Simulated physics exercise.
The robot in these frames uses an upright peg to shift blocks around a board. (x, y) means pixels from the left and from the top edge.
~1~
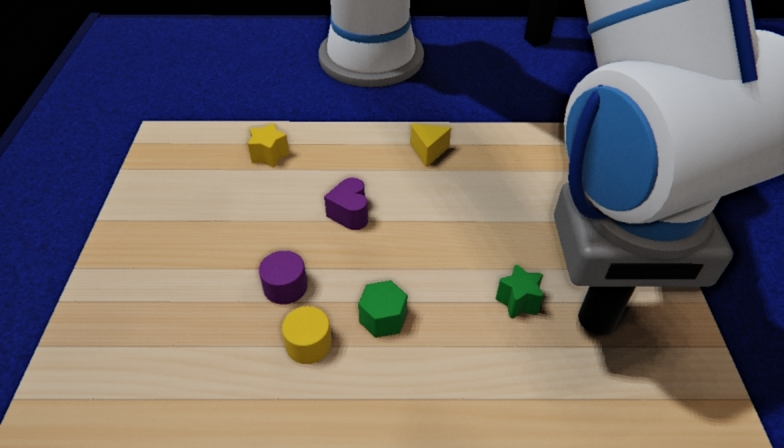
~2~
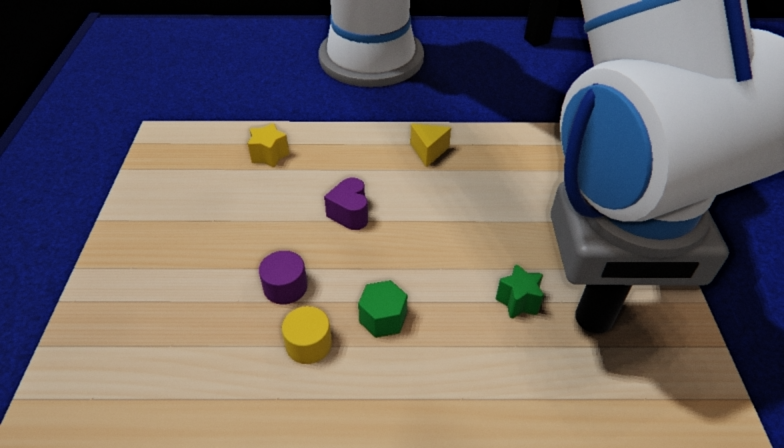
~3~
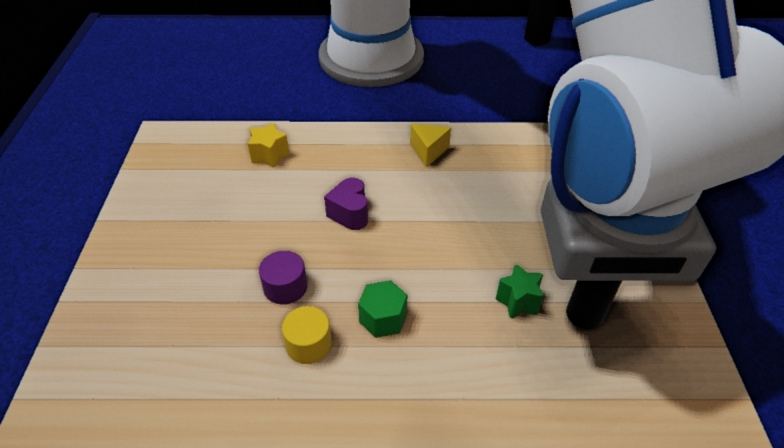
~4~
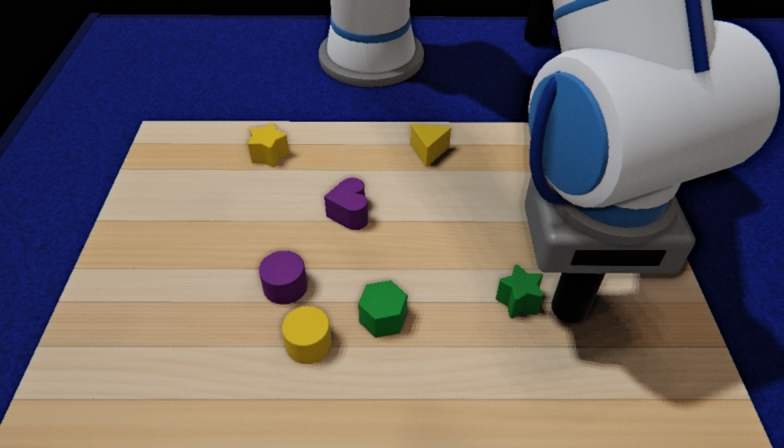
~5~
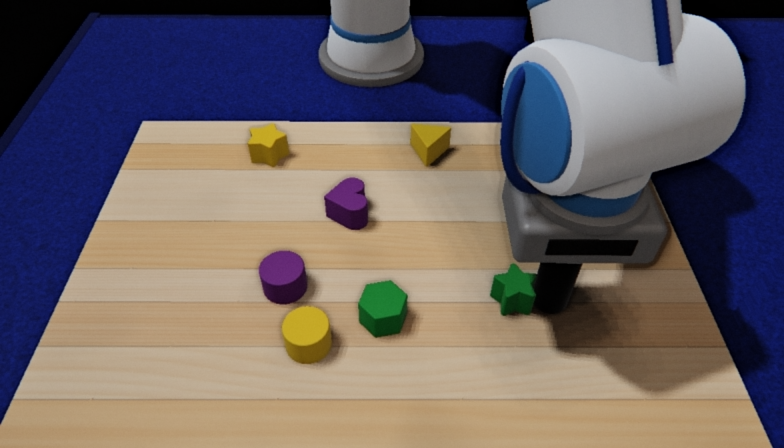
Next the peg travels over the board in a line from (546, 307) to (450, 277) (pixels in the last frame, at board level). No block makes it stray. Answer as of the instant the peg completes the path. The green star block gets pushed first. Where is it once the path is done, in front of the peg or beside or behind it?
In front, still.
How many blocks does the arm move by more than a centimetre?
I'd say one block gets moved.
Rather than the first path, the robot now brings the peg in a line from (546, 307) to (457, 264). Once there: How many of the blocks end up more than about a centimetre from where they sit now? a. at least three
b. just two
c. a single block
The correct letter is c.
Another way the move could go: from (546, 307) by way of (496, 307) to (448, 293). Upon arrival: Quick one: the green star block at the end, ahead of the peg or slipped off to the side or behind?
The peg keeps it before itself.
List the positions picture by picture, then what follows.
In the first frame, peg tip (597, 320); block tops, green six-sided block (383, 298); green star block (524, 282).
In the second frame, peg (594, 319); blocks unchanged.
In the third frame, peg (584, 315); blocks unchanged.
In the fourth frame, peg (569, 308); blocks unchanged.
In the fifth frame, peg (549, 300); green six-sided block (383, 298); green star block (518, 280).
The first path, step by step. Halfway along, peg (497, 283); green star block (466, 265).
At the end, peg (451, 269); green six-sided block in place; green star block (420, 251).
